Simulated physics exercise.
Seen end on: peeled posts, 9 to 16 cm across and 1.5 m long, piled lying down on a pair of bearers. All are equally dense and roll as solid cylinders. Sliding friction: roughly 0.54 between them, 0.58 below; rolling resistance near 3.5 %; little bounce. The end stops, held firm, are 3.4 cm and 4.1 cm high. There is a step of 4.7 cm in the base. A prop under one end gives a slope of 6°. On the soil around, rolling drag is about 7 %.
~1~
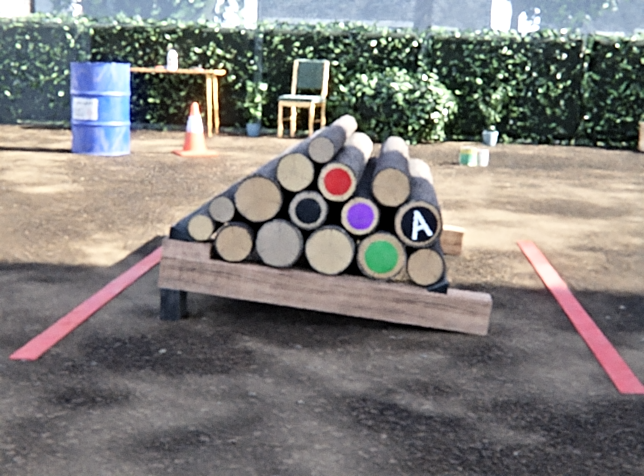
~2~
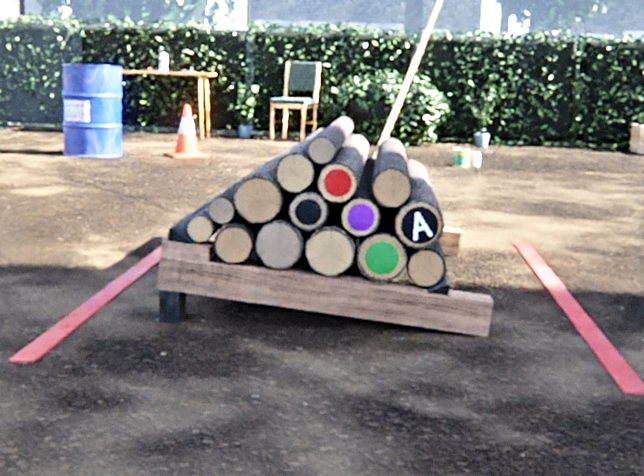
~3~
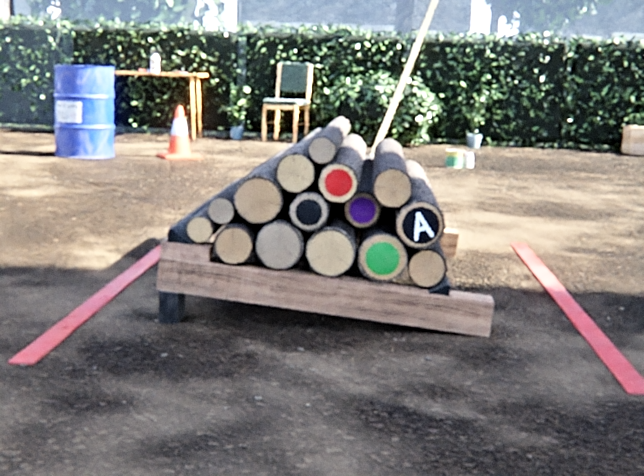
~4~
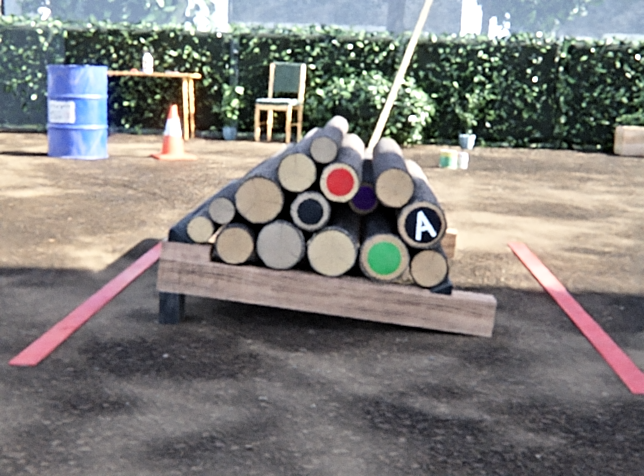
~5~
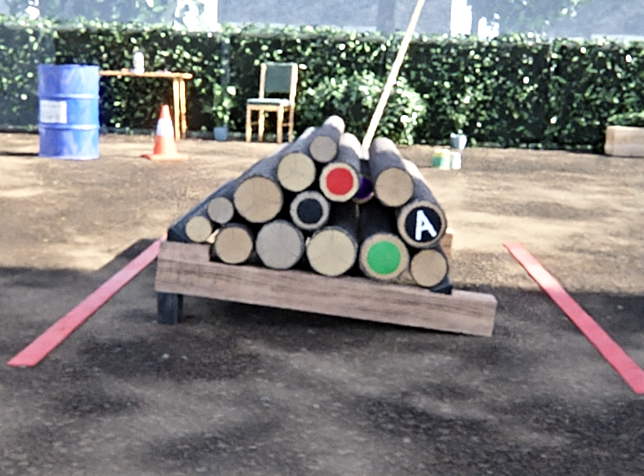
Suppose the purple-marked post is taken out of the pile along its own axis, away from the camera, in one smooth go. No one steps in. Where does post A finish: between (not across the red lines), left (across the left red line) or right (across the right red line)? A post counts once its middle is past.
Post A ends right.
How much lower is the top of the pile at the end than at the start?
Some 5 cm lower.
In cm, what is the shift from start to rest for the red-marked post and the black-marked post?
Red-marked post: 15, black-marked post: 0.
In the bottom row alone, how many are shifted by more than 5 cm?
0 of them.
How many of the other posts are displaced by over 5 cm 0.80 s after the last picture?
By then 4.
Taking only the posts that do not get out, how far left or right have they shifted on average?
Some 0 cm rightwards.
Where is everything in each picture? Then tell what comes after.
In the first frame, 15 posts, 5 on the base, highest (321, 150); A (419, 224), green (381, 257), purple (361, 216), black (308, 211), red (338, 182); left chock (4.1 cm) (172, 227); right chock (3.4 cm) (447, 284); left end propped up; lines (81, 312) and (596, 339).
The purple-marked post has not moved yet, at (361, 217); the rest still, in the second frame.
The purple-marked post is 17 cm out, at (363, 210); the rest still, in the third frame.
The purple-marked post is 50 cm out, at (364, 198); the rest still, in the fourth frame.
The purple-marked post is 80 cm out, hidden; the rest still; A (423, 224), in the fifth frame.
Another 0.49 s on from the last picture, 0 now displaced over 5 cm; not one across the red lines; A in place.
Another 0.80 s on from the last picture, 4 now displaced over 5 cm; not one across the red lines; A 13 cm right and 4 cm down.
Another 1.17 s on from the last picture, 4 now displaced over 5 cm; not one across the red lines; A 40 cm right and 26 cm down.
Another 2.36 s on from the last picture, 4 now displaced over 5 cm; 2 across the right red line; A 91 cm right and 26 cm down.
All still, 3.2 s past the final picture, 4 moved over 5 cm; 2 across the right red line; A rolled far off to the right; top of the pile 55 cm high, from 61 cm.
